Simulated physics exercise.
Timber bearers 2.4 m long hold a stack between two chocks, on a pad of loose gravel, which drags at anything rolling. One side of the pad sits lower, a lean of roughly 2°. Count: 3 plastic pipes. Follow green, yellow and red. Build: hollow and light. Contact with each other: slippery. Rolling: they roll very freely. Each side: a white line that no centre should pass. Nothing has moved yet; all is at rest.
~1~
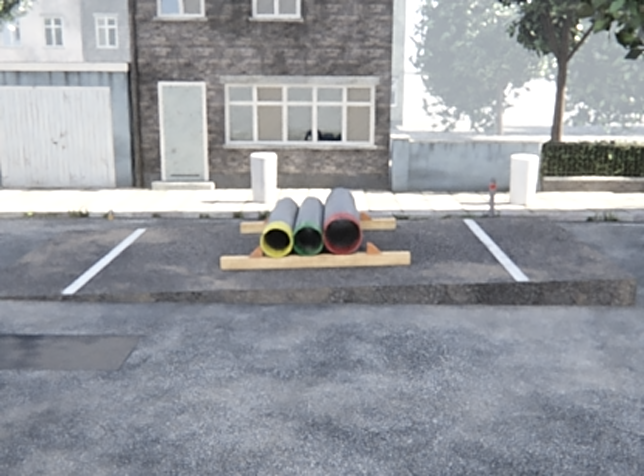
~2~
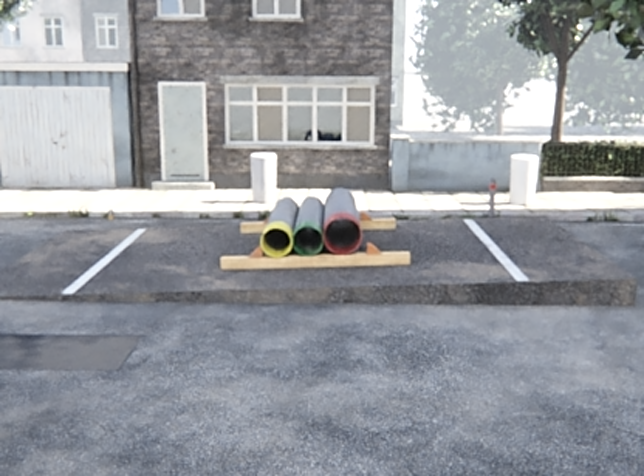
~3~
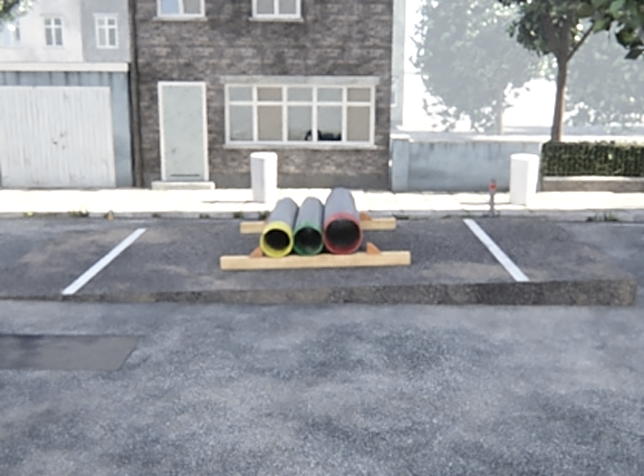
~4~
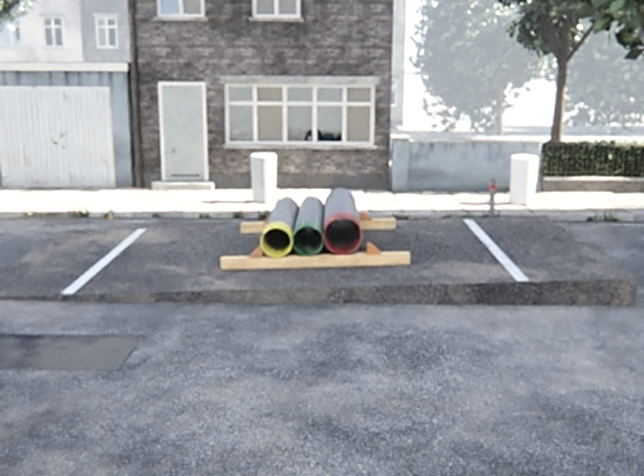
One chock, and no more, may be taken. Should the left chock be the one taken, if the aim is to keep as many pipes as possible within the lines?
No, the right one.
Chock on the left freed, after 4.3 s, green is on the bearers, 5 cm from the bearers' left end, rolling left; yellow is off the bearers, 120 cm short of the left line, rolling left; red is on the bearers, 50 cm from the bearers' left end, rolling left; 0 past a line.
Chock on the left freed, at the end, green is past the left line; yellow is past the left line; red is past the left line; 3 past a line.
Chock on the right freed, after 0.7 s, green is on the bearers, 115 cm from the bearers' left end; yellow is on the bearers, 75 cm from the bearers' left end; red is on the bearers, 85 cm from the bearers' right end; 0 past a line.
Chock on the right freed, at the end, green is on the bearers, 115 cm from the bearers' left end; yellow is on the bearers, 75 cm from the bearers' left end; red is on the bearers, 85 cm from the bearers' right end; 0 past a line.
